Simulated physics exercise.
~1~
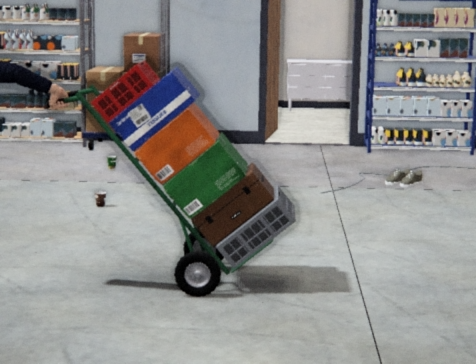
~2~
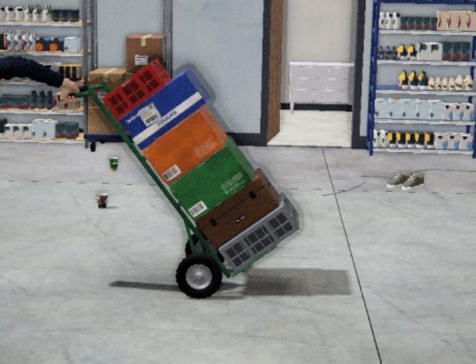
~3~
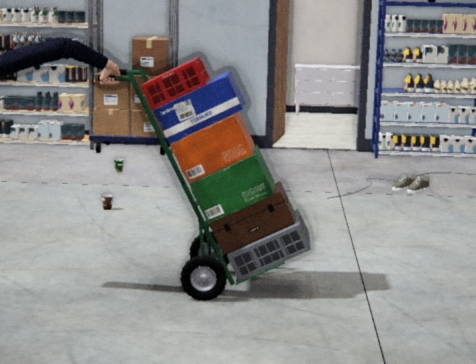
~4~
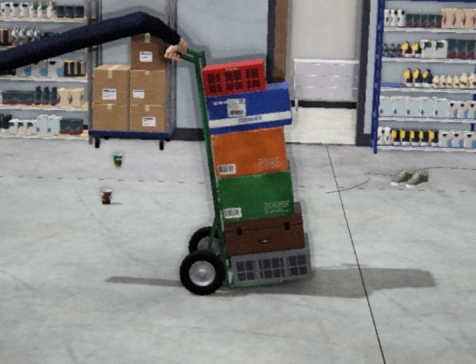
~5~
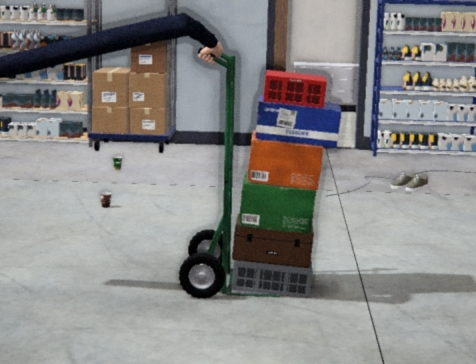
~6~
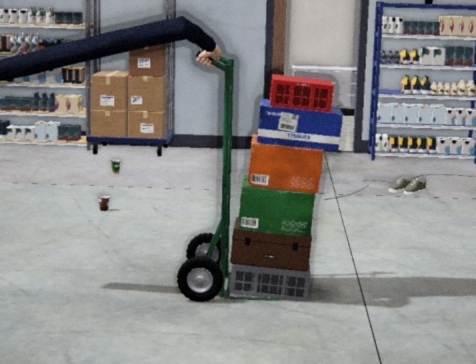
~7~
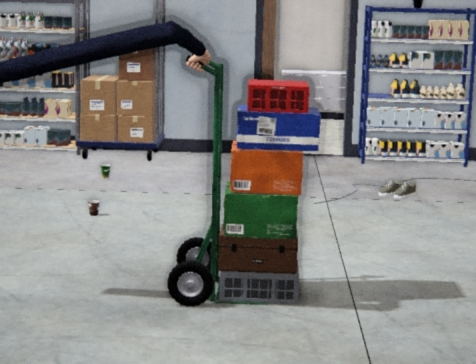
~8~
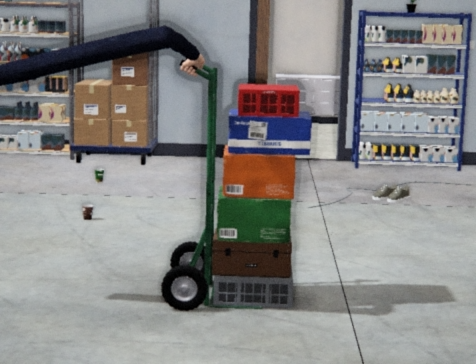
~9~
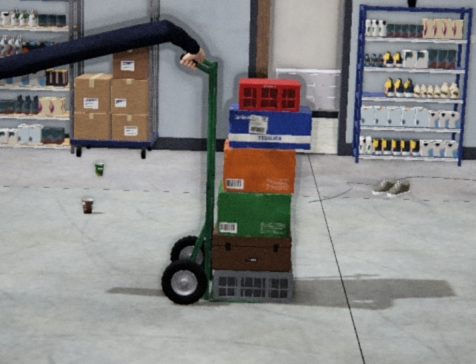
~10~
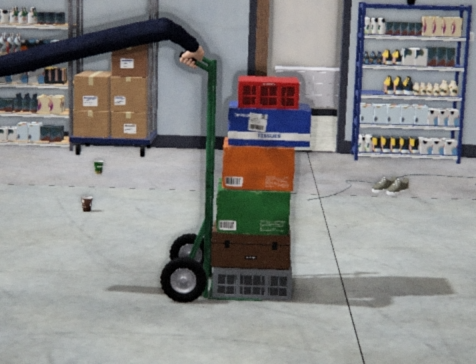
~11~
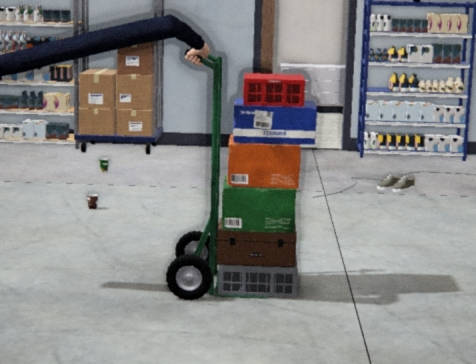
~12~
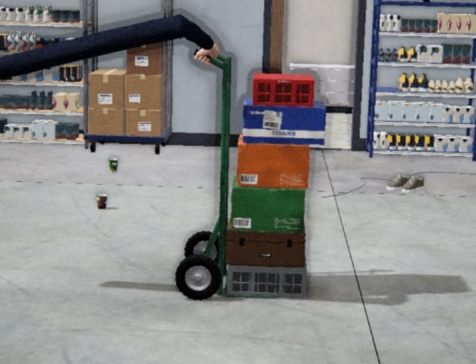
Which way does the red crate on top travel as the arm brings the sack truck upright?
The red crate moves to the right as the truck swings up.
